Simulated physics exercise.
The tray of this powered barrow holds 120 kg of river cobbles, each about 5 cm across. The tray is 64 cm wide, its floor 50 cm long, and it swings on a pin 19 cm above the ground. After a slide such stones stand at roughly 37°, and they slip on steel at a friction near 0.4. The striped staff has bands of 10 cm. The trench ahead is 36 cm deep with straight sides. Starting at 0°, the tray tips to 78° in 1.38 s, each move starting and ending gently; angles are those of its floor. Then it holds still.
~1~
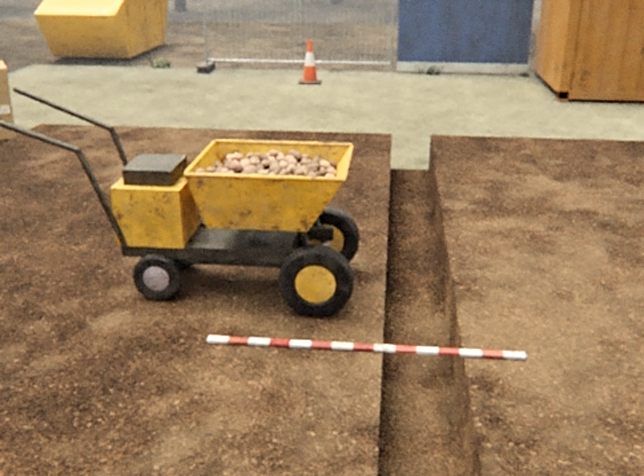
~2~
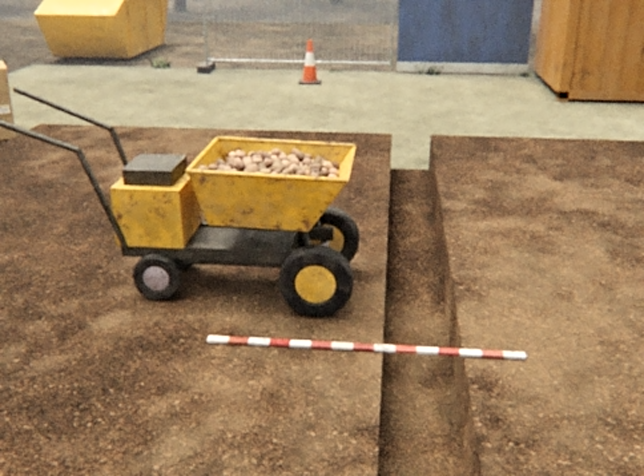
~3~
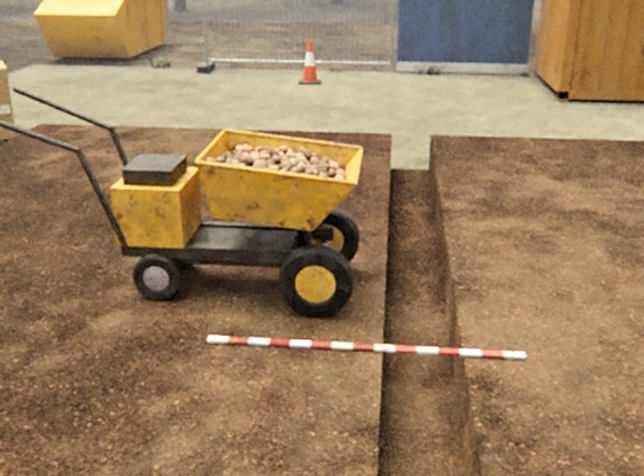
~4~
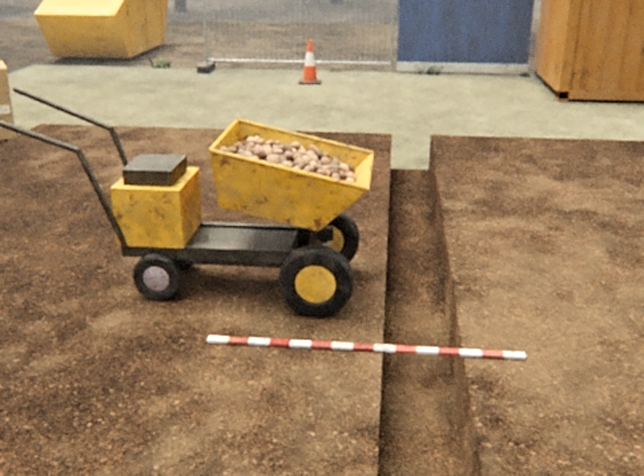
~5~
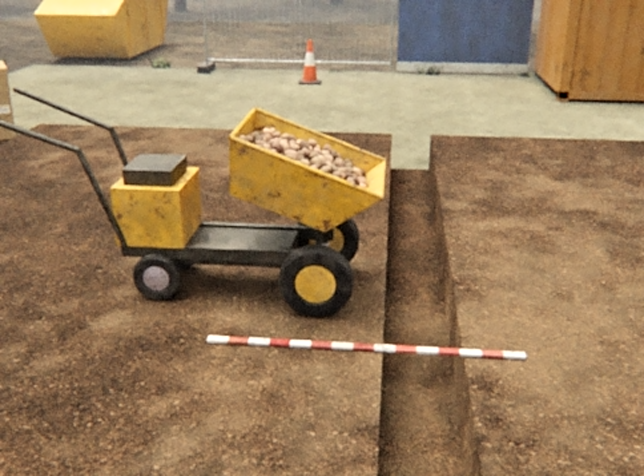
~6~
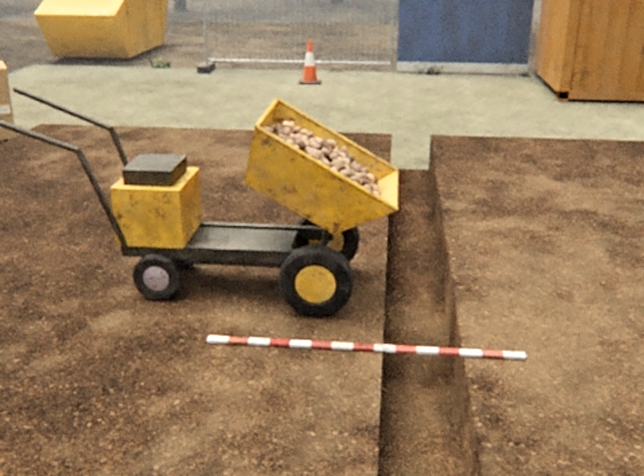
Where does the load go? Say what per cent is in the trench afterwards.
Some 52 per cent of it.
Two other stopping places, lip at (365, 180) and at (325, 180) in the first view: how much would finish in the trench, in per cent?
About 30 and 80 per cent.
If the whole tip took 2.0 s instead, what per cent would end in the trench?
Then about 55 per cent.
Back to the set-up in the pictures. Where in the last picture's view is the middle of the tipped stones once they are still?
Their middle is at about (448, 331).
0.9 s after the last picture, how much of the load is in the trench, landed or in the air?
About 20 per cent by then.
Then, 0.4 s after the last picture the floor is at 66°, 99 % in the tray, 1 % in the trench; the foremost stones are at (441, 245).
Then, 0.9 s after the last picture the floor is at 78°, 48 % in the tray, 19 % in the trench, 33 % past the trench; the foremost stones are at (557, 306).
Then, 1.2 s after the last picture the floor is at 78°, 19 % in the tray, 33 % in the trench, 49 % past the trench; the foremost stones are at (633, 313).
Then, 3.2 s after the last picture the floor is at 78°, 0 % in the tray, 52 % in the trench, 48 % past the trench; the foremost stones are past the picture's edge.
